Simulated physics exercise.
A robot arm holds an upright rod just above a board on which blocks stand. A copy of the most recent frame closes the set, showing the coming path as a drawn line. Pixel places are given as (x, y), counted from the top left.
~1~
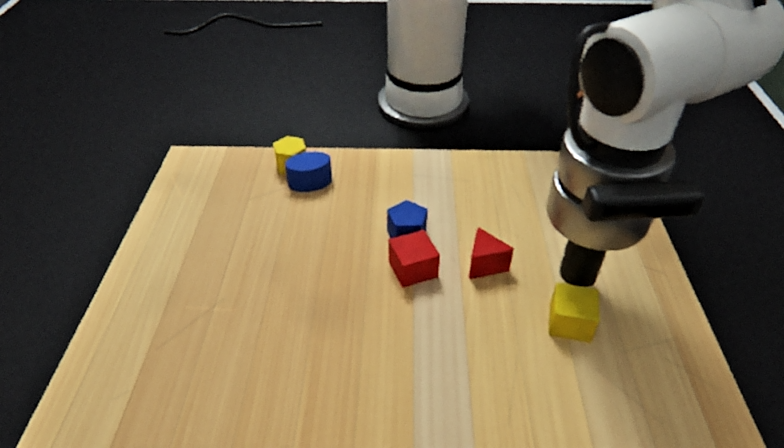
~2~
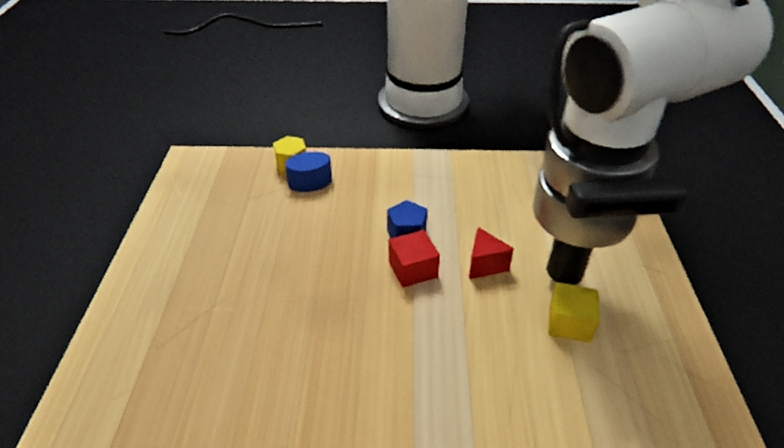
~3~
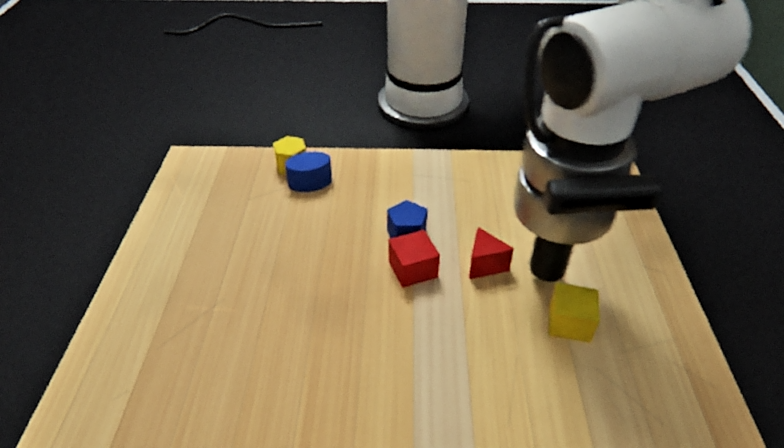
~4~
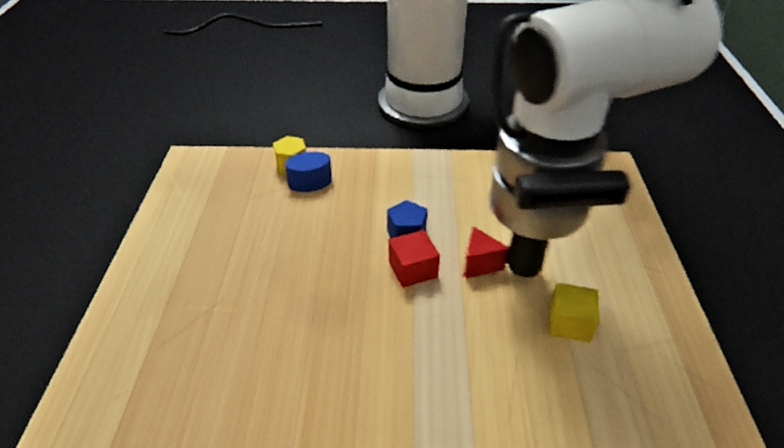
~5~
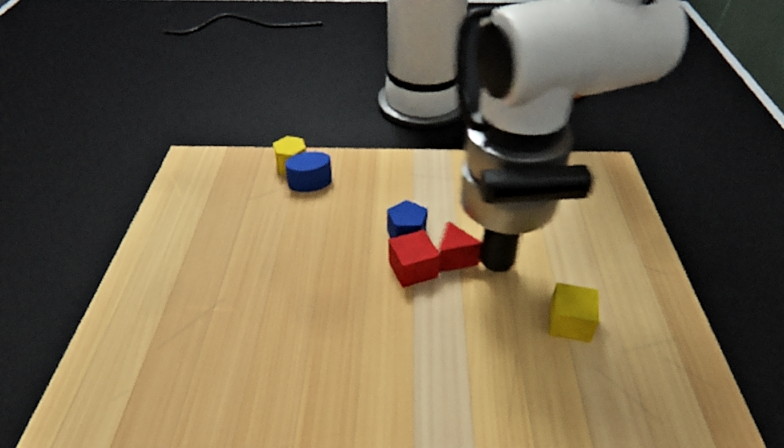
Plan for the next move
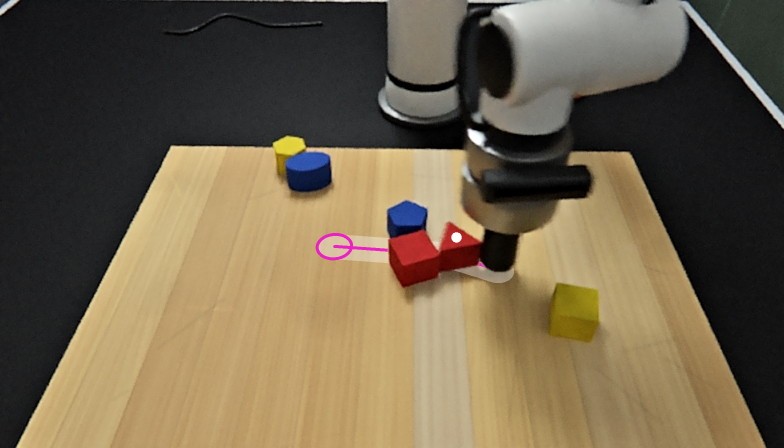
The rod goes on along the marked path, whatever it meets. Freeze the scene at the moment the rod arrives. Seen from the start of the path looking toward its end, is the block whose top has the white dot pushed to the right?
That would be a yes.
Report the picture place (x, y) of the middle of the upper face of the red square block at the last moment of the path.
By then it is at (384, 256).
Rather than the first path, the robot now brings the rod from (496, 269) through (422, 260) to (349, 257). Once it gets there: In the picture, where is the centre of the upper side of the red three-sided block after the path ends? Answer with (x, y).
The middle of its upper face will lie at (346, 214).
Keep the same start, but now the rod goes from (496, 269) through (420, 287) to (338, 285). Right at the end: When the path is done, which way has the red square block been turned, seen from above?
The red square block rotates clockwise.
Drawn move, from (496, 269) over (415, 252) to (334, 246); the dot is on the red three-sided block.
The first path, step by step. One third of the way, rod at (443, 245); blue pentagonal block at (391, 209), turned 50° clockwise; red square block at (400, 249), turned 30° anticlockwise; red three-sided block at (413, 227), turned 65° anticlockwise.
Two thirds of the way, rod at (387, 240); blue pentagonal block at (372, 199), turned 80° clockwise; red square block at (384, 256), turned 60° anticlockwise; red three-sided block at (359, 218), turned 40° anticlockwise.
At the end, rod at (333, 236); blue pentagonal block at (372, 198), turned 80° clockwise; red square block at (384, 256), turned 60° anticlockwise; red three-sided block at (313, 209), turned 20° anticlockwise; yellow square block still.
